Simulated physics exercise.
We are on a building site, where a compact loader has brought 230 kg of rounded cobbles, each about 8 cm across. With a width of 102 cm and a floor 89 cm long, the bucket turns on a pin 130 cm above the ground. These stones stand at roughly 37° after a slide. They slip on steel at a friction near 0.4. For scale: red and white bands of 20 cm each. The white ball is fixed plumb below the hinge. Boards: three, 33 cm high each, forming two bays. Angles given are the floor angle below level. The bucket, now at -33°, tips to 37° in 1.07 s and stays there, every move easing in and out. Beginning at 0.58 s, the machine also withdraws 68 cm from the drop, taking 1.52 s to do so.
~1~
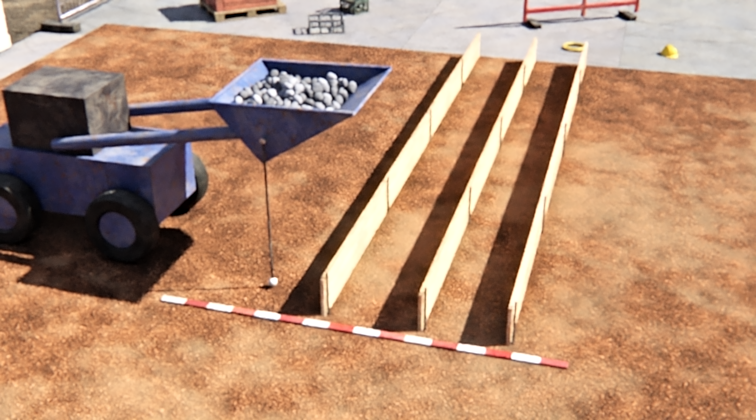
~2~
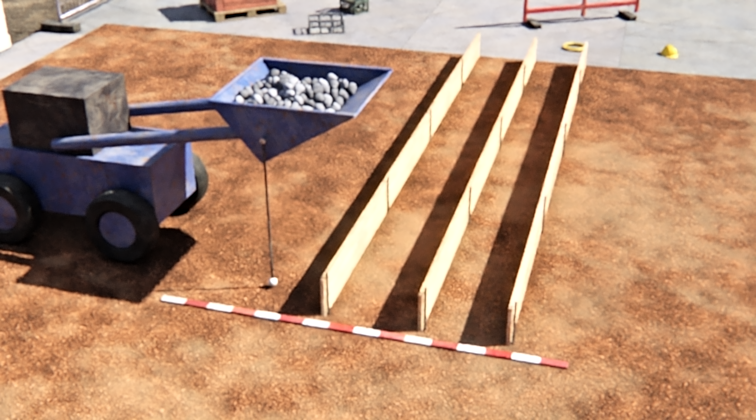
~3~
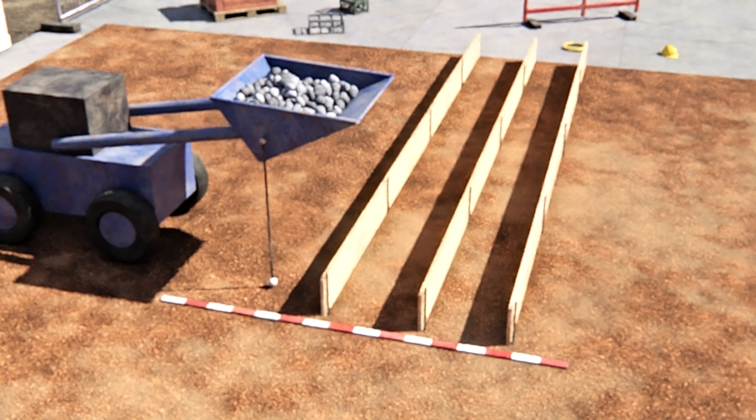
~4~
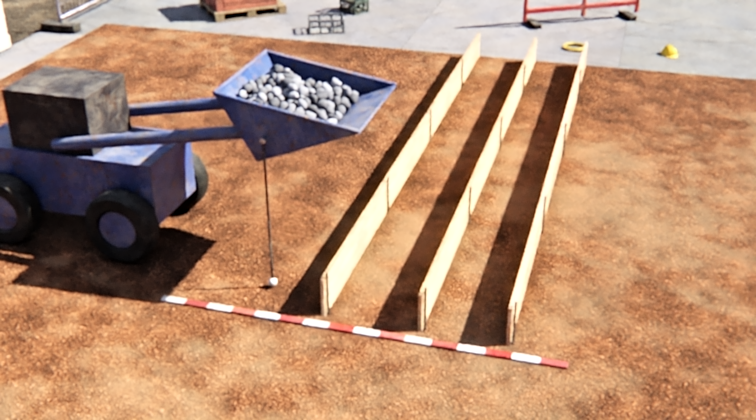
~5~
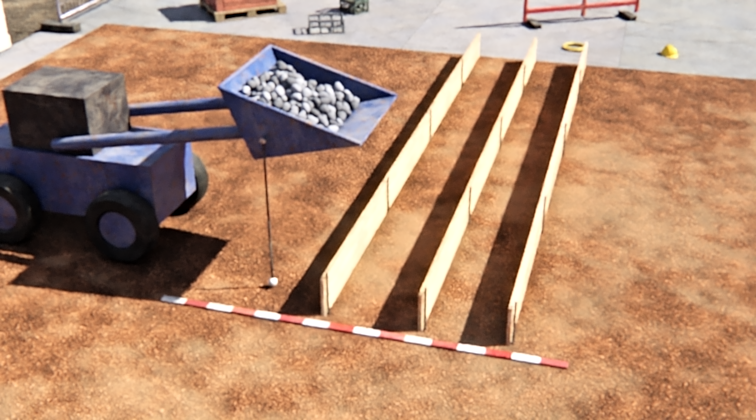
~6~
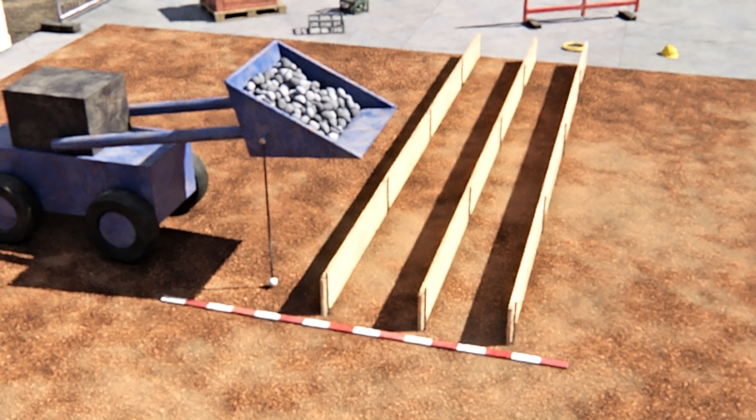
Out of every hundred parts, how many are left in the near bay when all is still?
Near 45 in every hundred.
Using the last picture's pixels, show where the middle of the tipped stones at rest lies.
Centre estimate: Around (350, 255).
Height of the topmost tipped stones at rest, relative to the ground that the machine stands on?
Near 26 cm up from the ground.
A little later the floor is at 26°; 100 % in the bucket; the foremost stones are at (334, 161).
Then the floor is at 37°; 55 % in the bucket, 29 % short of the bays, 16 % in the near bay; the foremost stones are at (375, 226).
Later still the floor is at 37°; 0 % in the bucket, 55 % short of the bays, 45 % in the near bay; the foremost stones are at (435, 275).
In the end the floor is at 37°; 0 % in the bucket, 55 % short of the bays, 45 % in the near bay; the foremost stones are at (435, 275).
